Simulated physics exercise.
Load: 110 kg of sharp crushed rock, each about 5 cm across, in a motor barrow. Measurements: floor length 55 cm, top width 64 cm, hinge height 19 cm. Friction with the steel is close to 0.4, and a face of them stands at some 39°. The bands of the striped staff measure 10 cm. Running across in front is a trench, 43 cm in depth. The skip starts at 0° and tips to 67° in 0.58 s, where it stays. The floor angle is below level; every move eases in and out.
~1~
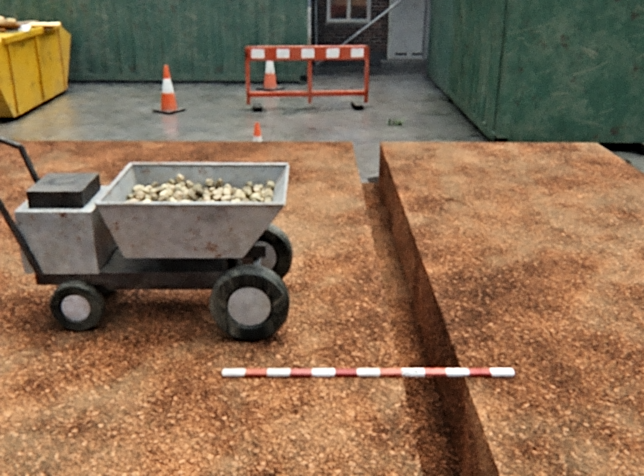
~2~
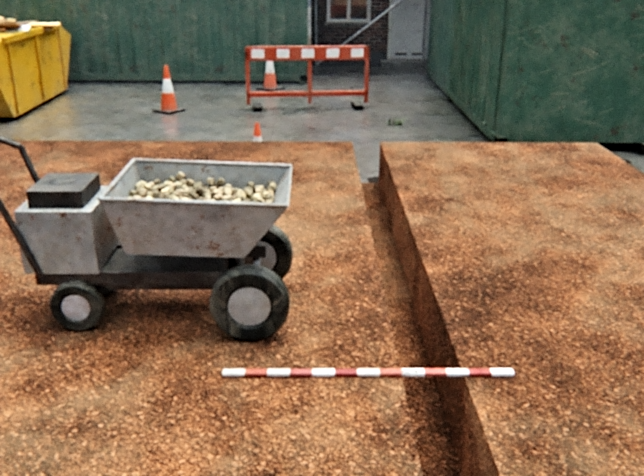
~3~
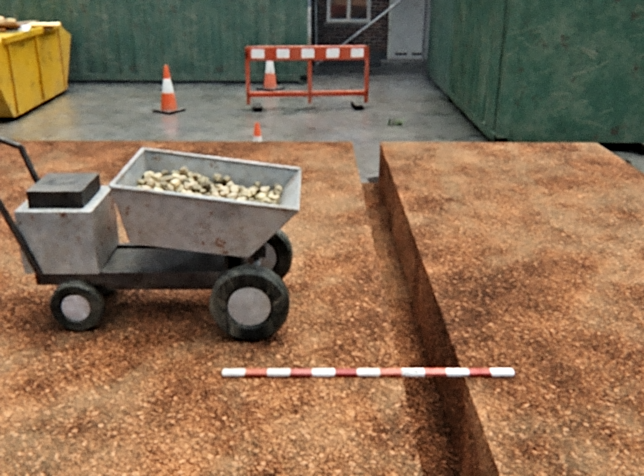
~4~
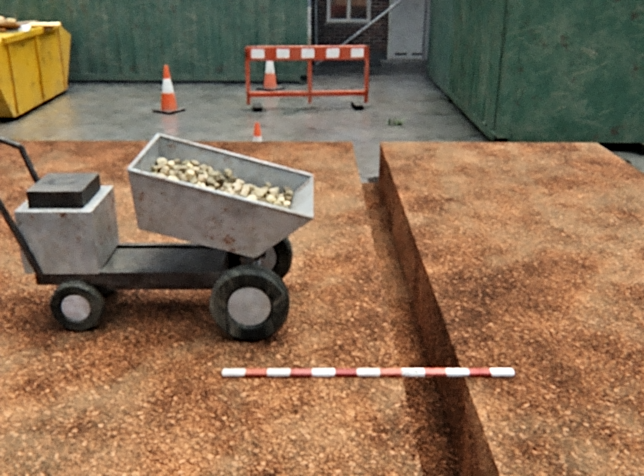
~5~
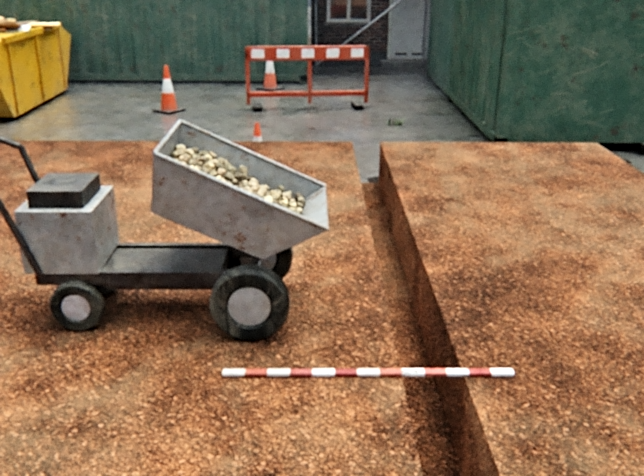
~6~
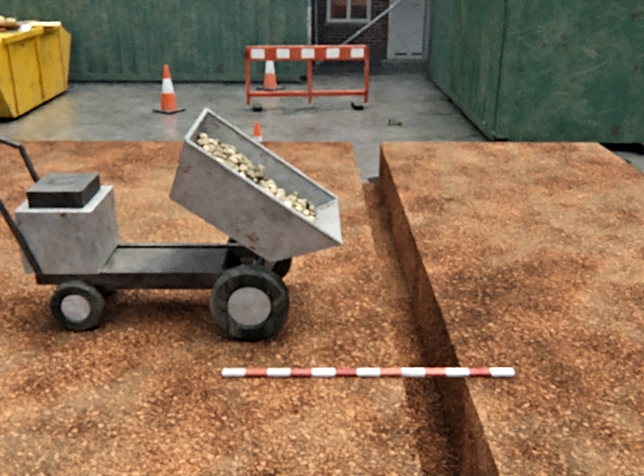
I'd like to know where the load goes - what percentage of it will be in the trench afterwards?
I would put it at about 59 per cent.
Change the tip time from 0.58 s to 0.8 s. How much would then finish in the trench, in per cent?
Roughly 45 per cent.
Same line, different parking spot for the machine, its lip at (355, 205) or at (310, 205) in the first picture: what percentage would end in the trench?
First spot about 25, second spot about 55 per cent.
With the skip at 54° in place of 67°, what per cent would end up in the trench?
I'd guess some 15 in a hundred.
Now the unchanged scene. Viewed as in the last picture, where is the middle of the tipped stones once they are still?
Roughly (412, 367), I'd say.
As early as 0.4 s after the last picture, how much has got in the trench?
0 per cent, give or take.
Then, 0.1 s after the last picture the floor is at 56°, 100 % in the skip; the foremost stones are at (334, 248).
Then, 0.4 s after the last picture the floor is at 67°, 93 % in the skip, 5 % short of the trench, 2 % in the trench; the foremost stones are at (398, 286).
Then, 0.7 s after the last picture the floor is at 67°, 44 % in the skip, 9 % short of the trench, 44 % in the trench, 3 % past the trench; the foremost stones are at (514, 322).
Then, 2.7 s after the last picture the floor is at 67°, 29 % in the skip, 10 % short of the trench, 59 % in the trench, 2 % past the trench; the foremost stones are at (562, 319).
